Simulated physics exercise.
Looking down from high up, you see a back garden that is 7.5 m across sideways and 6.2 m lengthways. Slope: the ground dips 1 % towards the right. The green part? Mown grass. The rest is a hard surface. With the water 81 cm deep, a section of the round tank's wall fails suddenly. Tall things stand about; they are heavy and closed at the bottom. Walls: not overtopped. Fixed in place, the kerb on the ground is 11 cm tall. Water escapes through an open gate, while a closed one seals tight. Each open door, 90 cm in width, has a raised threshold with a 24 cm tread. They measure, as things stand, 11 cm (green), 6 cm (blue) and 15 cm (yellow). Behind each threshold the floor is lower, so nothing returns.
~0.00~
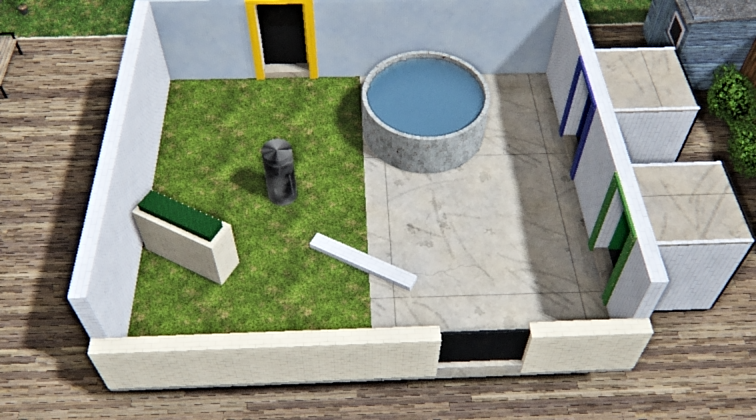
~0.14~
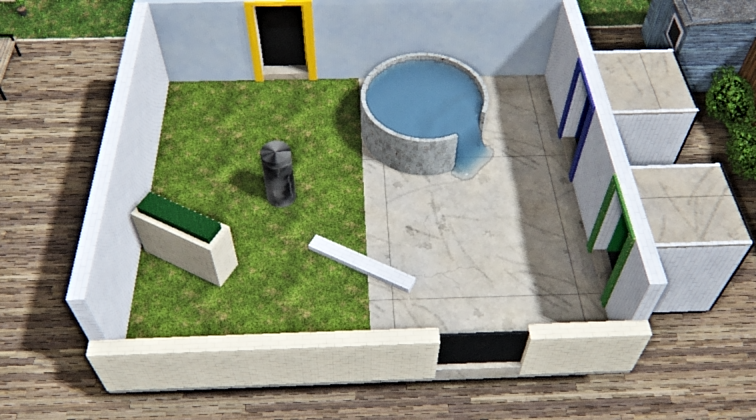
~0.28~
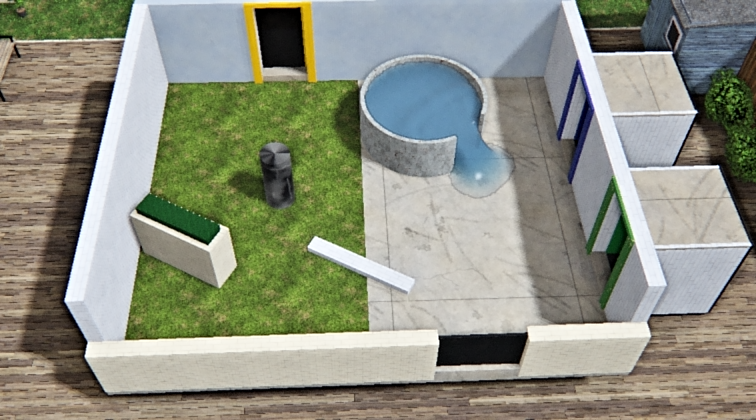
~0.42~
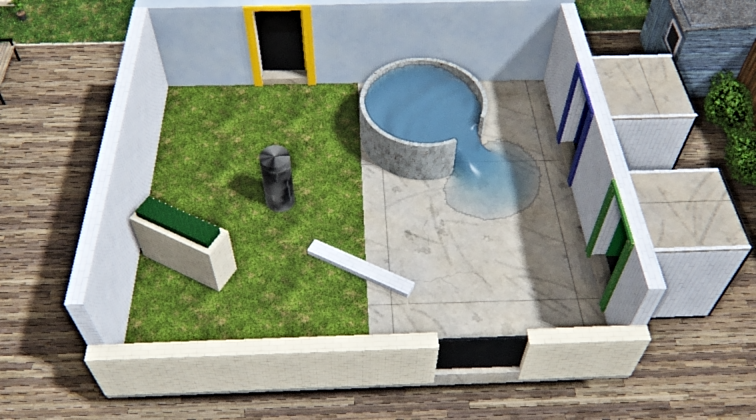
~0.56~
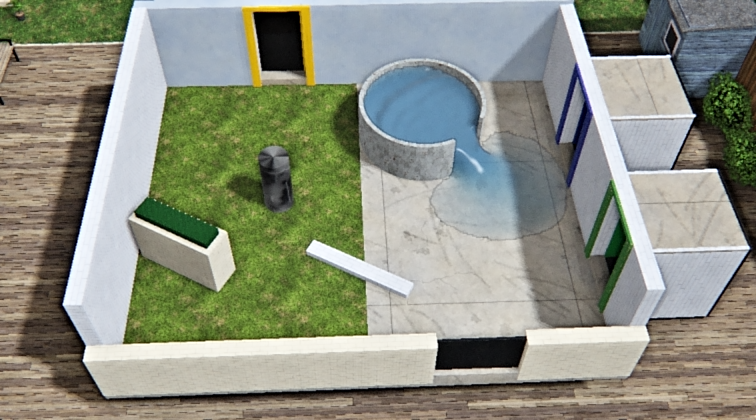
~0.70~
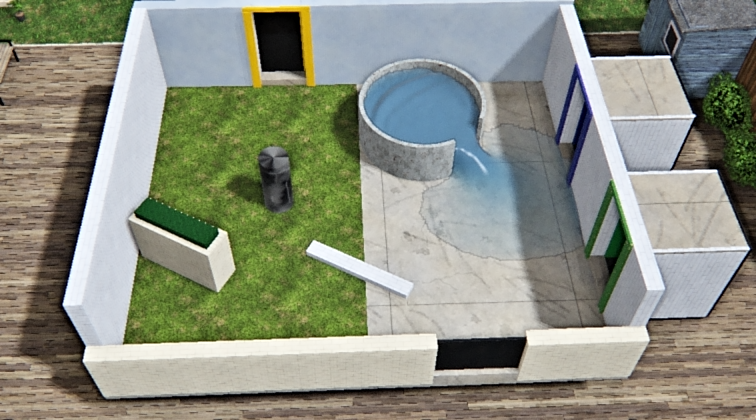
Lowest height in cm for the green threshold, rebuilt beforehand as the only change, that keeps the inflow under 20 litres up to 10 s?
18 cm.
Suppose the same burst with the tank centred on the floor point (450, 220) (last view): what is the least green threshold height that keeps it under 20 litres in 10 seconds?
You'd need some 36 cm.
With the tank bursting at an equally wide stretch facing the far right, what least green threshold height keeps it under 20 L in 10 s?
Then roughly 10.5 cm.
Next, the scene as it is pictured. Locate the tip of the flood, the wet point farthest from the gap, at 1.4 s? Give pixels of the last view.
I'd put the front's tip around (607, 355).
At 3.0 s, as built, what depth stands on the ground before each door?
Depth at green 14 cm, at blue 17 cm, at yellow 0 cm.
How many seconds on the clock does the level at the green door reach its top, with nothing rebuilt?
The depth peaks at about 4.0 seconds.
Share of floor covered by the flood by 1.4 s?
Around 25 per cent of the floor.
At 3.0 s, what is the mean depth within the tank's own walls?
It averages close to 40 centimetres.
After 1.4 s water covers 25 % of the floor, deepest (44 cm) near (471, 165); 17 cm at the green door, 1 litre in over its 11 cm threshold.
After 3.0 s water covers 30 % of the floor, deepest (34 cm) near (607, 355); 14 cm at the green door, 24 litres in over its 11 cm threshold.
After 10.0 s water covers 80 % of the floor, deepest (12 cm) near (595, 356); 11 cm at the green door, 111 litres in over its 11 cm threshold.
At the green door as built, the water arrived by 1.0 s and peaked near 19 cm at 4.2 s.
With a threshold of 16.5 cm, 28 litres would have come in within the 10 s; with 19.5 cm, 11 litres. So under 20 litres takes about 18 cm.
